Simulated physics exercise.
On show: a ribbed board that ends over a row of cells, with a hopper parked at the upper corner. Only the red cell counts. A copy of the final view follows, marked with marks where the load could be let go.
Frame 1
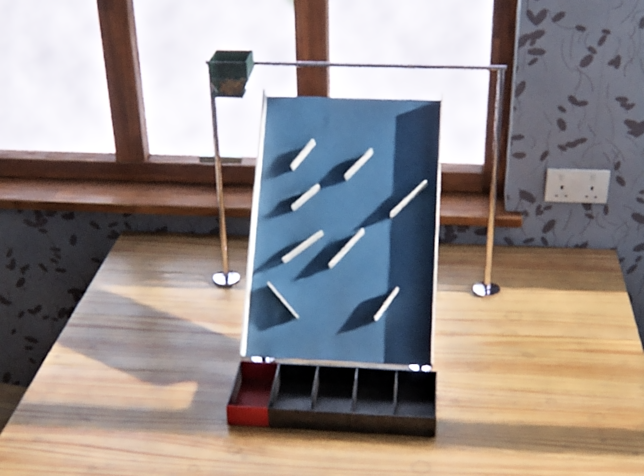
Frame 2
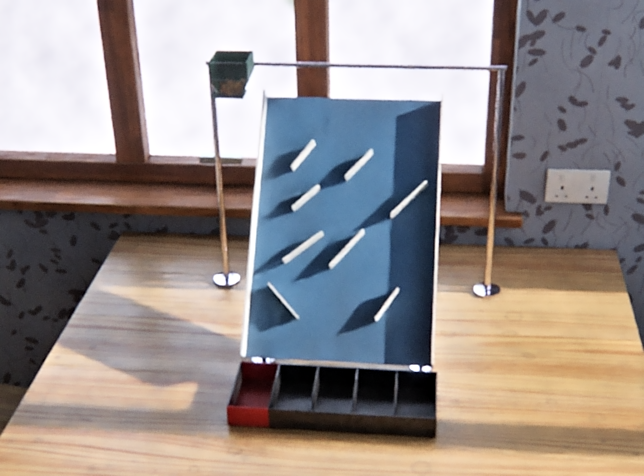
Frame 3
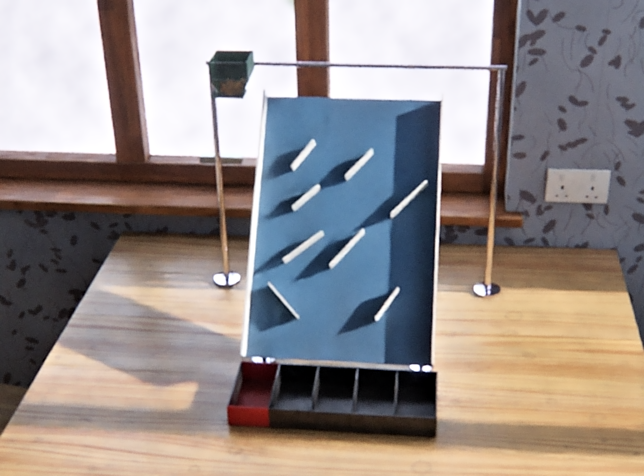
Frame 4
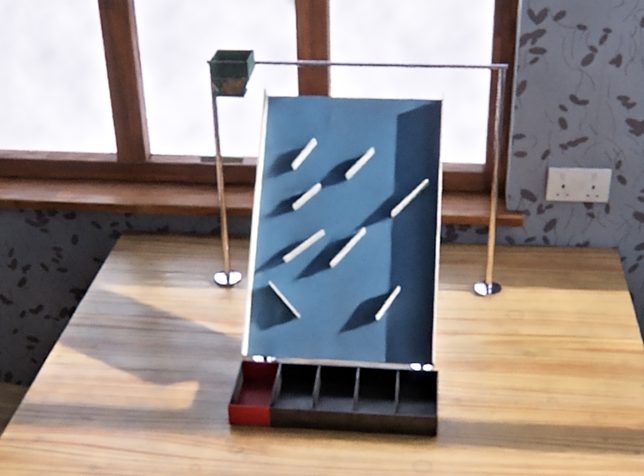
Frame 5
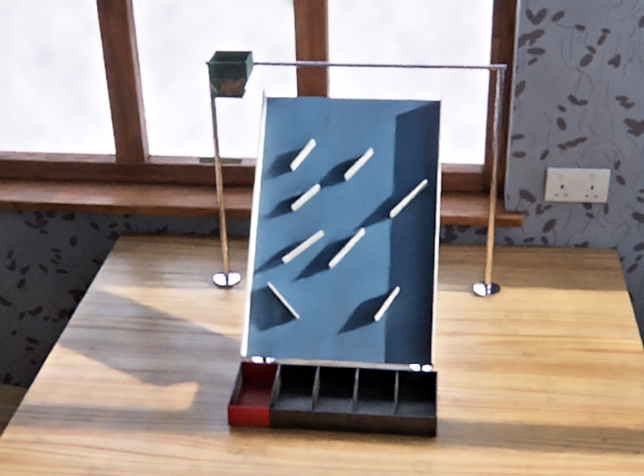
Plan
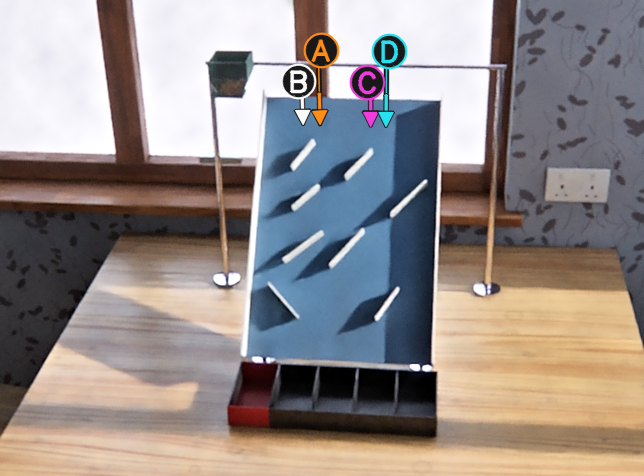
A blue ribbed board stands motionless above a row of cells, beside a small raised hopper.
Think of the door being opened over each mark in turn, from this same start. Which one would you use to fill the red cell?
B.
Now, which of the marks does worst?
It is D.
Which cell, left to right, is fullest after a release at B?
It is the first one.
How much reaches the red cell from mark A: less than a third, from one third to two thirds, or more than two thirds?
Mark A gives from one third to two thirds.
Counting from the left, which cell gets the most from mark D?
The third from the left.
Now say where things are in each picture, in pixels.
Hopper (233, 84), dried chickpeas, door shut, in the first picture.
Ribs (291, 167) to (313, 140), (345, 177) to (372, 149), (292, 207) to (318, 185), in the second picture.
Ribs (391, 214) to (427, 181), (283, 260) to (322, 231), (329, 265) to (363, 229), in the third picture.
Ribs (269, 282) to (298, 315), (376, 318) to (399, 286), in the fourth picture.
Red cell (249, 415), number 1 of 5 from the left, in the fifth picture.
On the marked copy, mark A meets the board at (320, 119); mark B meets the board at (302, 119); mark C meets the board at (370, 120); mark D meets the board at (386, 121).
With A, roughly a third in the red cell, roughly half in other cells, about a tenth outside the box.
With B, the larger part in the red cell, about a tenth in other cells, about a tenth outside the box.
With C, roughly half in the red cell, roughly a third in other cells, about a tenth outside the box.
With D, about a tenth in the red cell, the larger part in other cells, about a tenth outside the box.
